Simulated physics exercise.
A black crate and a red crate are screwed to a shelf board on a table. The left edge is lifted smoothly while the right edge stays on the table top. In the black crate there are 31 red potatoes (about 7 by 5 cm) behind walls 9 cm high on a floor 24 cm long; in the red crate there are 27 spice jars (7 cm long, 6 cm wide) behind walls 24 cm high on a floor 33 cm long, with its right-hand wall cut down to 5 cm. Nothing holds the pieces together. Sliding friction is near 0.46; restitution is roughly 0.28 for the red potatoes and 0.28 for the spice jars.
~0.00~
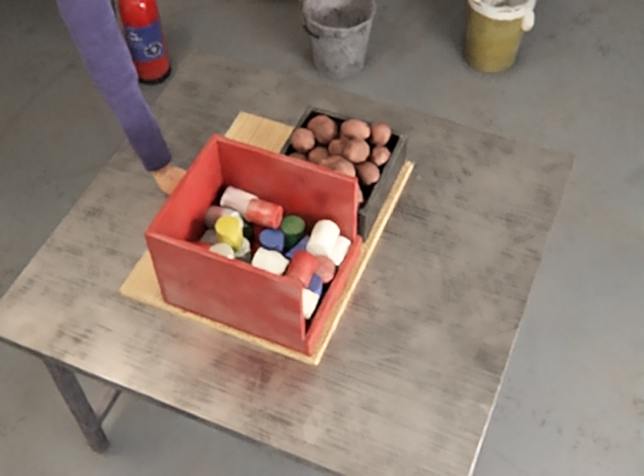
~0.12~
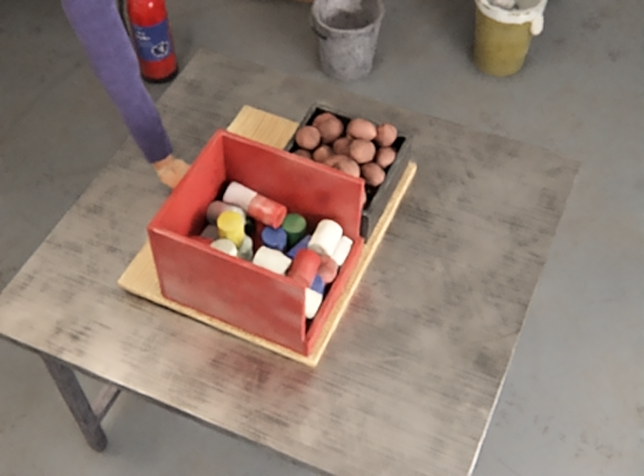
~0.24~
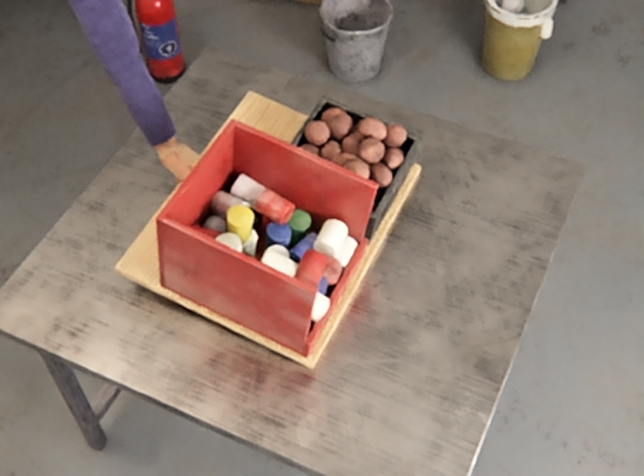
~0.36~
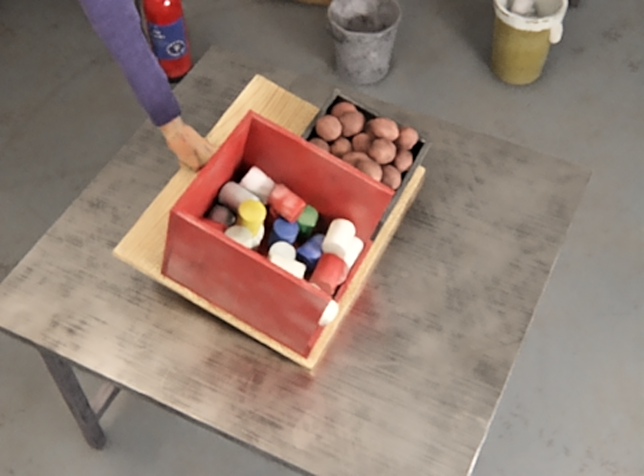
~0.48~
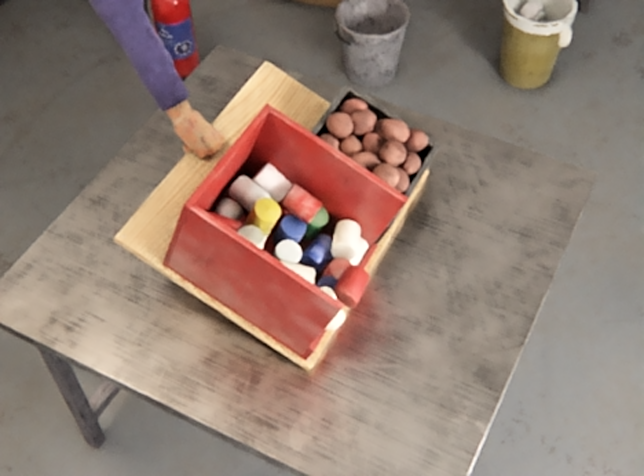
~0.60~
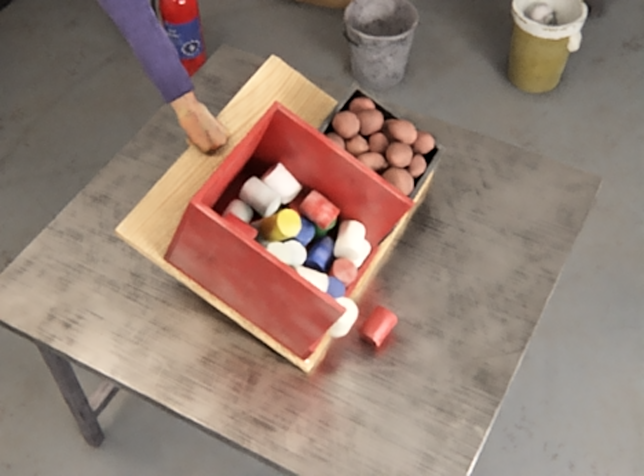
A red crate of spice jars and a black crate of potatoes tilted on a board as a hand held its left side, and a red jar dropped out over the low right wall onto the table.
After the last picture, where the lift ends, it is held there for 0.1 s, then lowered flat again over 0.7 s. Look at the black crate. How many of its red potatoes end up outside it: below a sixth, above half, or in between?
It sheds less than a sixth of them.
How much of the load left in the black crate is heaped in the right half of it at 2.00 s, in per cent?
Some 60 per cent.
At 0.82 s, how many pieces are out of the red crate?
About: Red crate 2.
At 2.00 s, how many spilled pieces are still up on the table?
About 4.
After 0.82 s, tilt 22°; the black crate is down by 1 of 31 and the red crate is down by 2 of 27.
After 1.10 s, tilt 9°; the black crate is down by 1 of 31 and the red crate is down by 3 of 27.
After 1.50 s, tilt 0°; the black crate is down by 1 of 31 and the red crate is down by 4 of 27.
Outcome (at 2.00 s), the black crate is down by 1 of 31 and the red crate is down by 4 of 27. Asked share, 1 of 31, 3 per cent.
